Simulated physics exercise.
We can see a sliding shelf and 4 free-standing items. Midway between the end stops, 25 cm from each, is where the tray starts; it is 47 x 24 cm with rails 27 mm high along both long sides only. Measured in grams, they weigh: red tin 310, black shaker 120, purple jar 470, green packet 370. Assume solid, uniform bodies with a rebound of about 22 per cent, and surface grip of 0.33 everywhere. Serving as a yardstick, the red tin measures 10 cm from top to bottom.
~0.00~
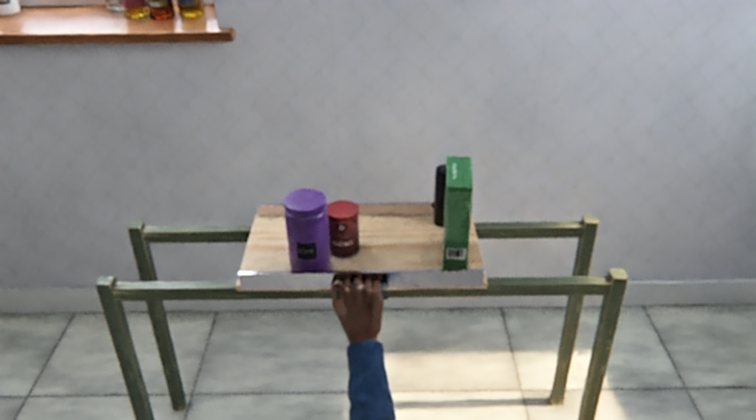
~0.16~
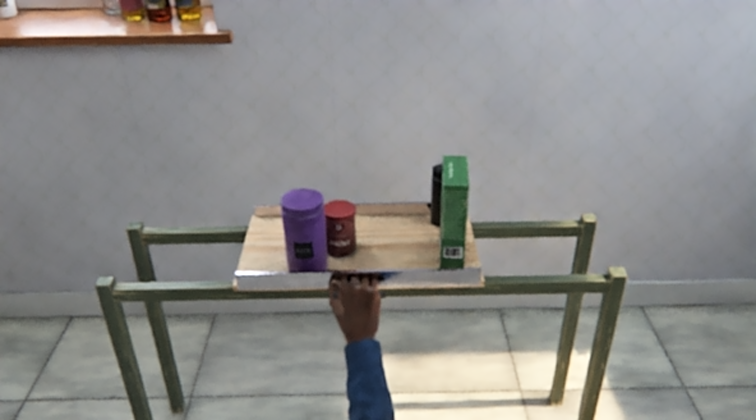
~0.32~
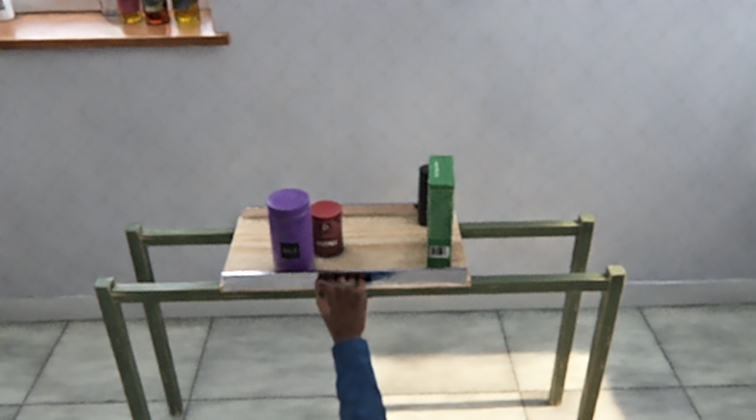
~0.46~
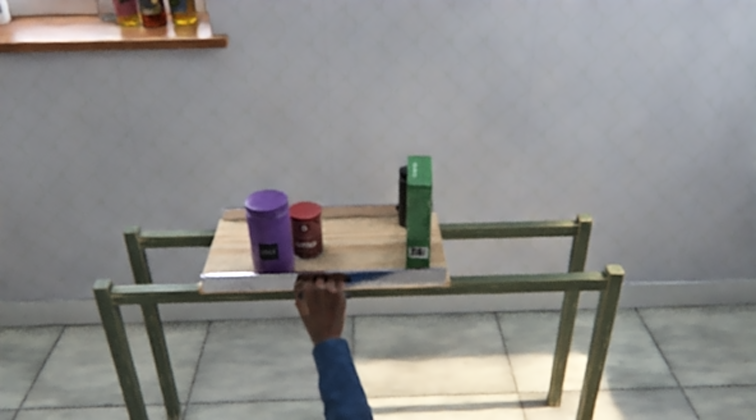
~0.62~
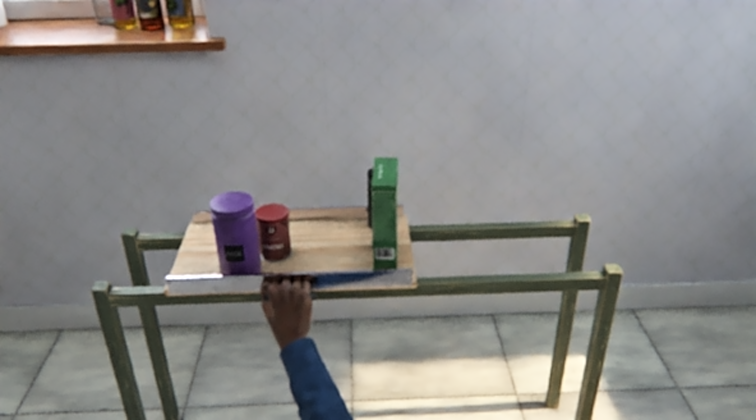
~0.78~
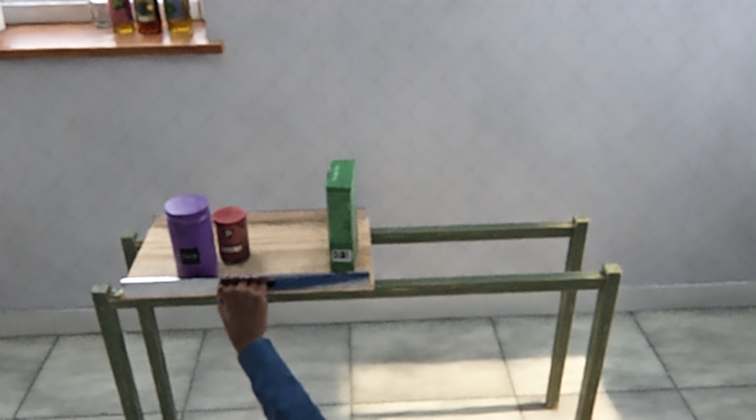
A hand and blue-sleeved forearm reach up from below to grip the front edge of a wooden tray on green metal rails, seen from slightly above in a tiled, grey-walled room with a windowsill of bottles. On the tray stand a purple jar and red tin at left, a tall green packet and black shaker at right. The hand slides the tray steadily leftward, its items riding along upright, while the view stays nearly still.
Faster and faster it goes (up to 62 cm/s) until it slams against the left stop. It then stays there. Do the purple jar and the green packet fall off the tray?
The purple jar is retained; the green packet is retained.
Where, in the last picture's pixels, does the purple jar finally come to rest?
Around pixel (149, 241).
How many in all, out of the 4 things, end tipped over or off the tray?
In total, 2.
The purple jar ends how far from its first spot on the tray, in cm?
5 cm.
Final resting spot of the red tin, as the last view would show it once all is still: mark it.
About (182, 237).
By 0.98 s, tray moved 25 cm left; green packet tilted 17° near (299, 217); purple jar 5 cm from its spot near (150, 241); black shaker tilted 9°.
By 1.18 s, tray moved 25 cm left; green packet tilted 74° near (260, 238); purple jar 5 cm from its spot near (149, 241); black shaker tilted 19°.
When it is over (2.0 s), lying over on the tray, black shaker and green packet; not toppled but over 5 cm from the start, red tin and purple jar. In the last view, purple jar near (149, 241), green packet near (257, 249).
